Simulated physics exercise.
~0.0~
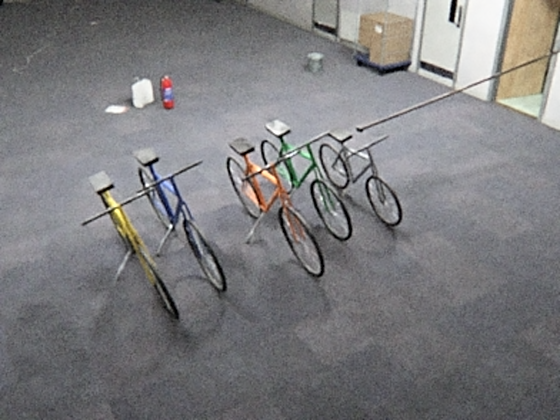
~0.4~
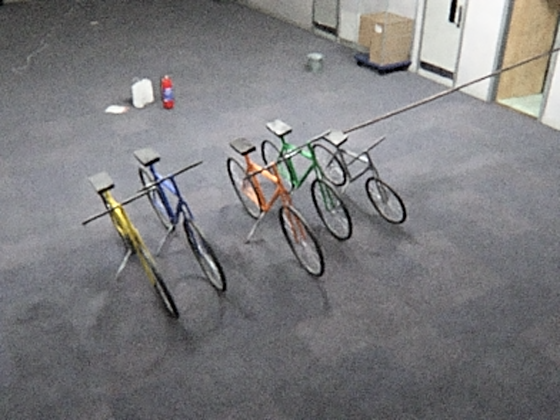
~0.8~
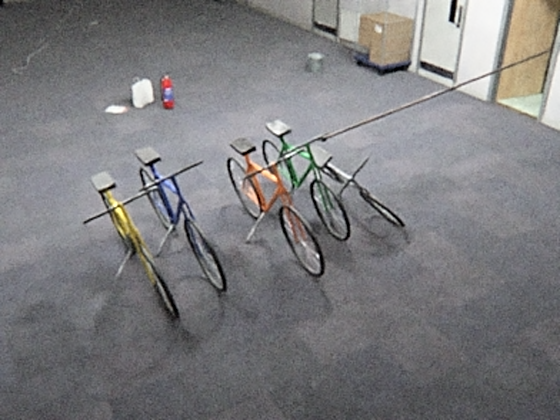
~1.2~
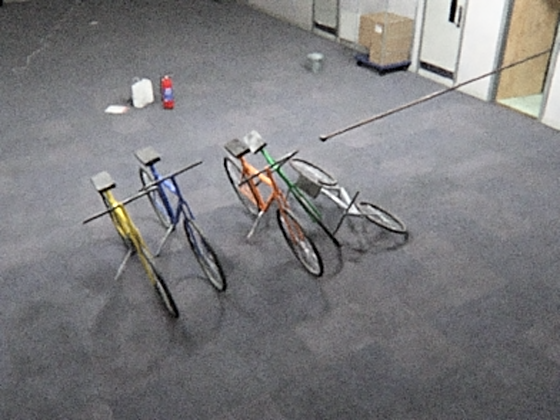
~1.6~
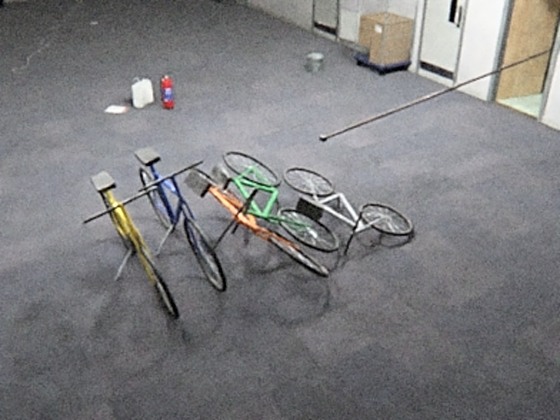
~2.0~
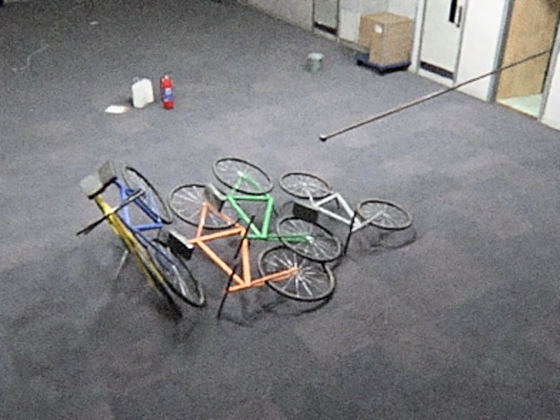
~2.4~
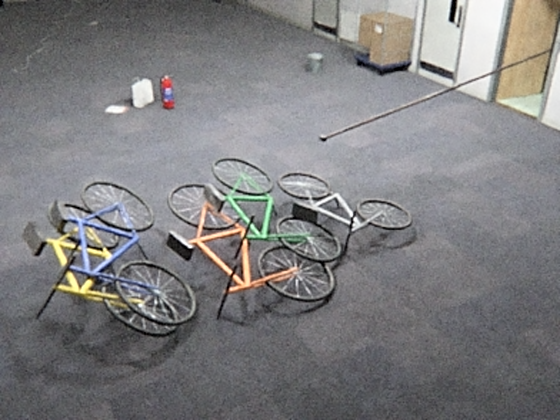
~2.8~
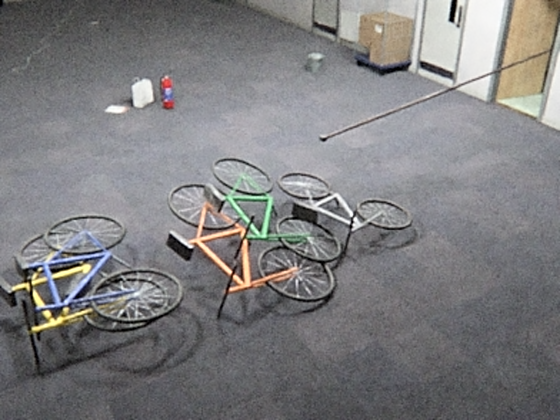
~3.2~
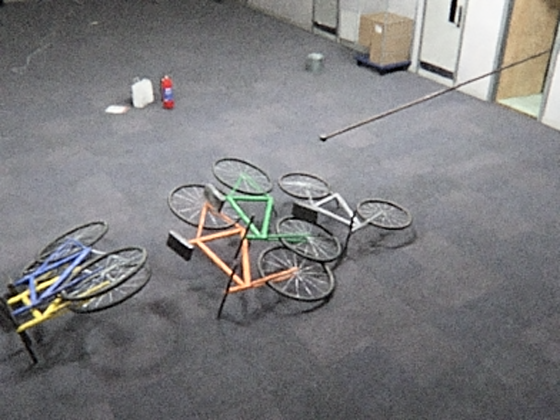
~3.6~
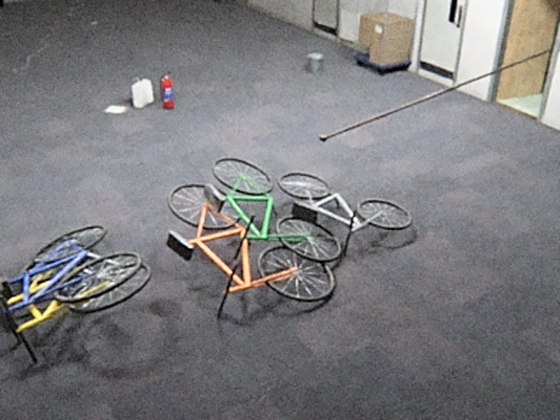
On a grey carpeted floor, a pole nudges the end bicycle and five parked bicycles topple leftward in turn, all ending down.
